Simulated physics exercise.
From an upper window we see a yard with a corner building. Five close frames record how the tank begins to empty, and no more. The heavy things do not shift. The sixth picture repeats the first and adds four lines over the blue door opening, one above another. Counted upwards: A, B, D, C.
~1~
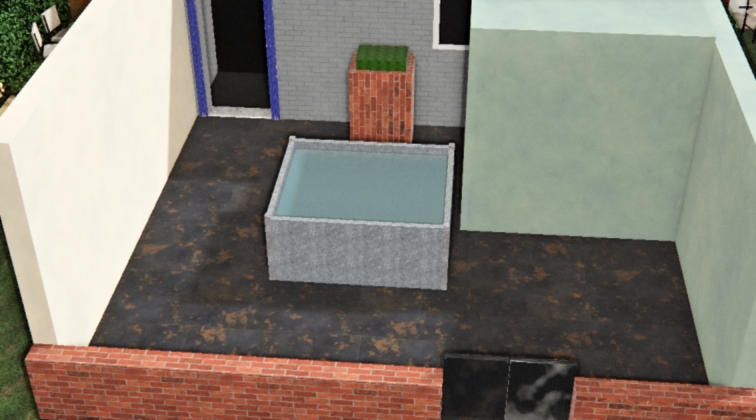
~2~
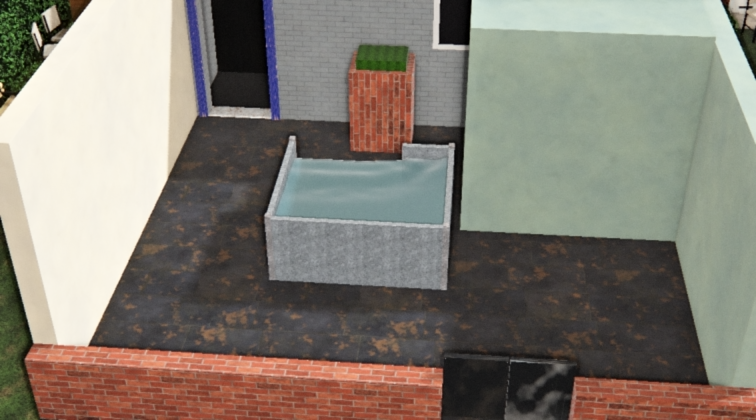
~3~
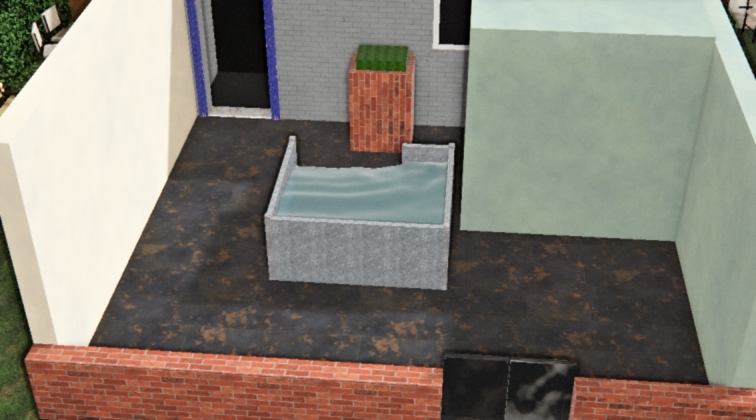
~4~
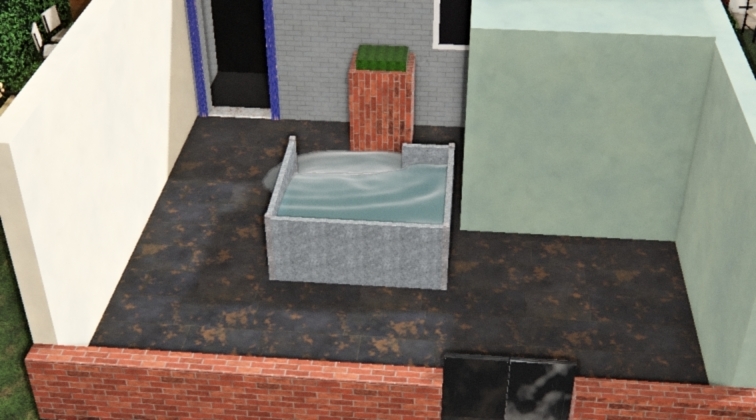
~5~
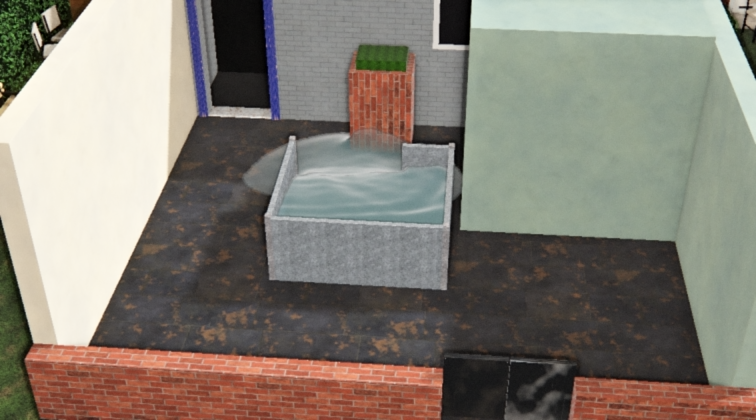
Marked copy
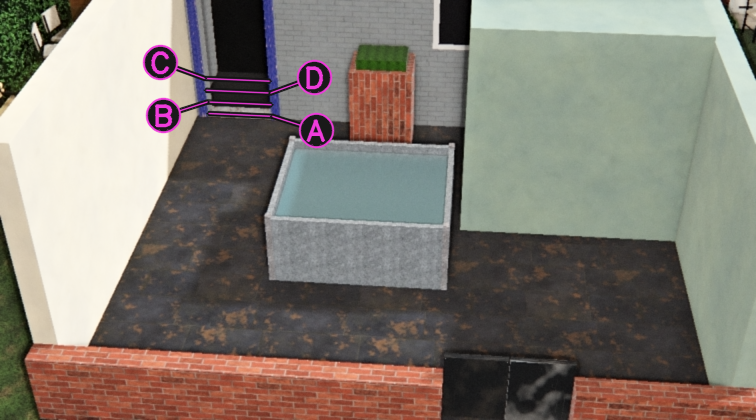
Water sloshes in a grey tank, then pours through its open back onto the dark yard.
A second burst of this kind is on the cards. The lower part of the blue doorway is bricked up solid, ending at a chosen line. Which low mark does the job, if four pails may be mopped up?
That is height D.
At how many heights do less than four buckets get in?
Two.
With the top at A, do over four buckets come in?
Yes.
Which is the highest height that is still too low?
Here it is height B.
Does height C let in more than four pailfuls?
No.
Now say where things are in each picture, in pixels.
Water in the tank at rest, its middle at (365, 186); foot of the blue doorway at (240, 117); shut gate at (509, 369).
Water covers 1 % of the ground, its front hidden from here.
Water covers 4 % of the ground, its front hidden from here.
Water covers 9 % of the ground, its front hidden from here.
Water covers 13 % of the ground and shows as far out as (330, 136).
On the marked copy, A at (240, 114); B at (239, 103); C at (237, 79); D at (238, 91); from the bottom up A, B, D, C.
Choosing A, dozens of bucketfuls pour in.
Choosing B, about 8 bucketfuls get in.
Choosing C, nothing gets over.
Choosing D, a splash gets over, under a bucket.
